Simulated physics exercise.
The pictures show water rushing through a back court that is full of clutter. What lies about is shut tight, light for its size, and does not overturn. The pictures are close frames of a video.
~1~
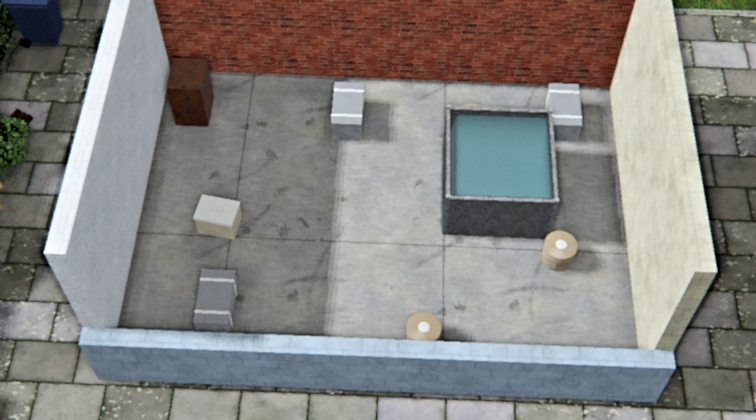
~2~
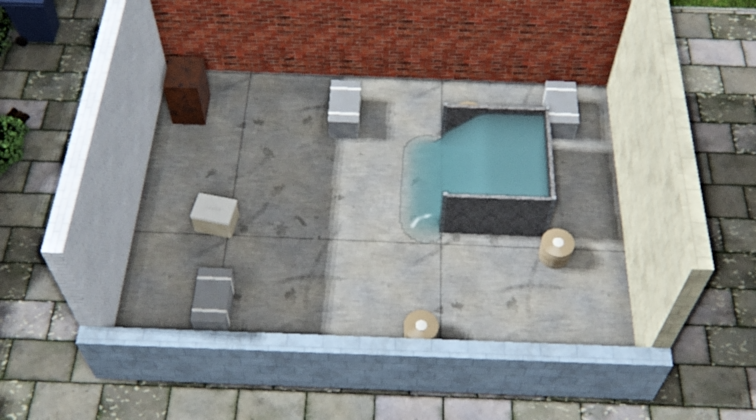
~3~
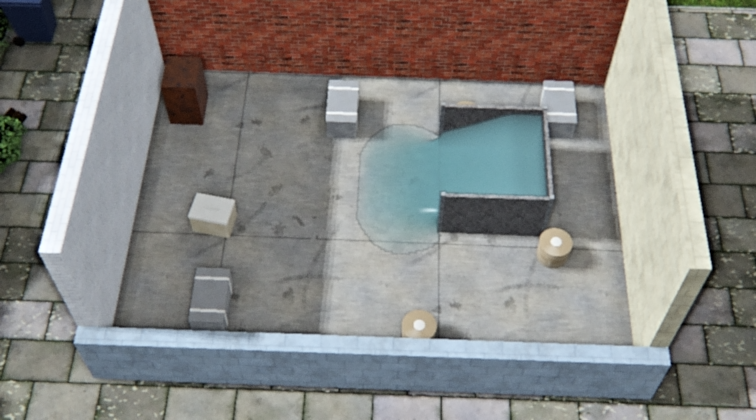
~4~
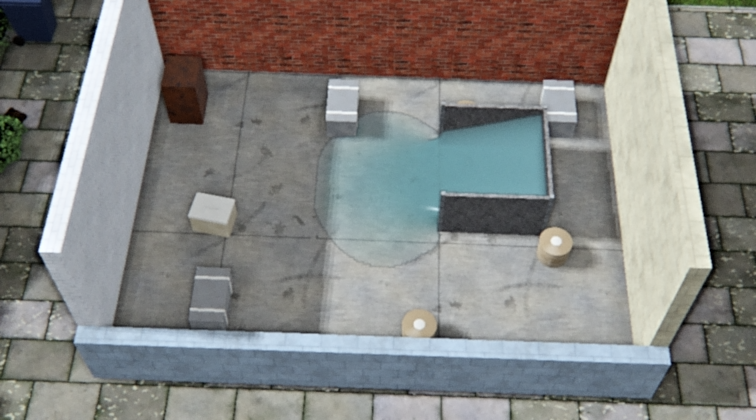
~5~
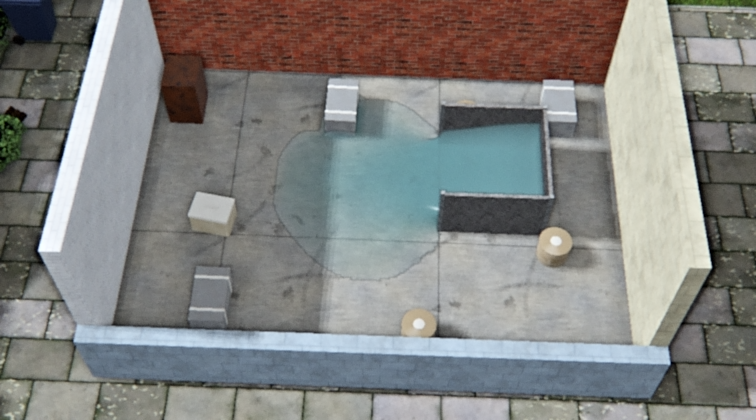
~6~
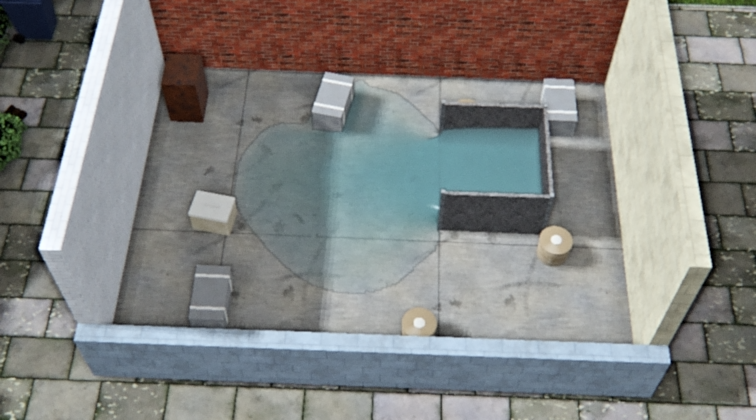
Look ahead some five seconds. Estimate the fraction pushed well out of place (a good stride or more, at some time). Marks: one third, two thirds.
It is from one to two thirds.
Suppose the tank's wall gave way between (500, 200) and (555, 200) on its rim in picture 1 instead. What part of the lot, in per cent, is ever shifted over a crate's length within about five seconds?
Some 60 per cent.
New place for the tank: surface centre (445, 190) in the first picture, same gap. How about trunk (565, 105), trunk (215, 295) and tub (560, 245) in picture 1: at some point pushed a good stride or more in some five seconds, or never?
In turn: Not that far, shifted that much, less than that.
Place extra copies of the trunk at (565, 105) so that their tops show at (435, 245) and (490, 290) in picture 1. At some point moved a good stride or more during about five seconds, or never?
As listed: Less than that, never so far.
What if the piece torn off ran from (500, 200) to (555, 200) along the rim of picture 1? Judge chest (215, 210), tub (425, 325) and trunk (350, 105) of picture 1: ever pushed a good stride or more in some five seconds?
In turn: No, swept aside, under that.
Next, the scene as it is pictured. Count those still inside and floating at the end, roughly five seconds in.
That makes 3.
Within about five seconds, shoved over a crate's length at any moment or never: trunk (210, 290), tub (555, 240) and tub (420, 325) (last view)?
In turn: Yes, not that far, short of that.
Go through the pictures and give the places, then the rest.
The first picture shows a trunk at (348, 103), on the bottom; a trunk at (565, 104) rests on the ground; 0 of 7 have shifted.
The second picture shows a trunk at (345, 101) rests on the ground; a trunk at (562, 102) rests on the ground; 0 of 7 have shifted.
The third picture shows a trunk at (342, 101) rests on the ground; a trunk at (560, 101) rests on the ground; 0 of 7 have shifted.
The fourth picture shows a trunk at (342, 100), on the bottom; a trunk at (560, 101), on the bottom; 0 of 7 have shifted.
The fifth picture shows a trunk at (342, 99), on the bottom; a trunk at (560, 100), on the bottom; 0 of 7 have shifted.
The sixth picture shows a trunk at (333, 94), on the bottom, close to its start; a trunk at (560, 99) rests on the ground; 1 of 7 have shifted.
A moment on, 1 of 7 are well off their spots; 0 afloat.
Next, 3 of 7 are well off their spots; 3 afloat.
Later, 2 of 7 are well off their spots; 3 afloat.
In the end, 3 of 7 are well off their spots, and 3 have been at some point; 3 afloat.
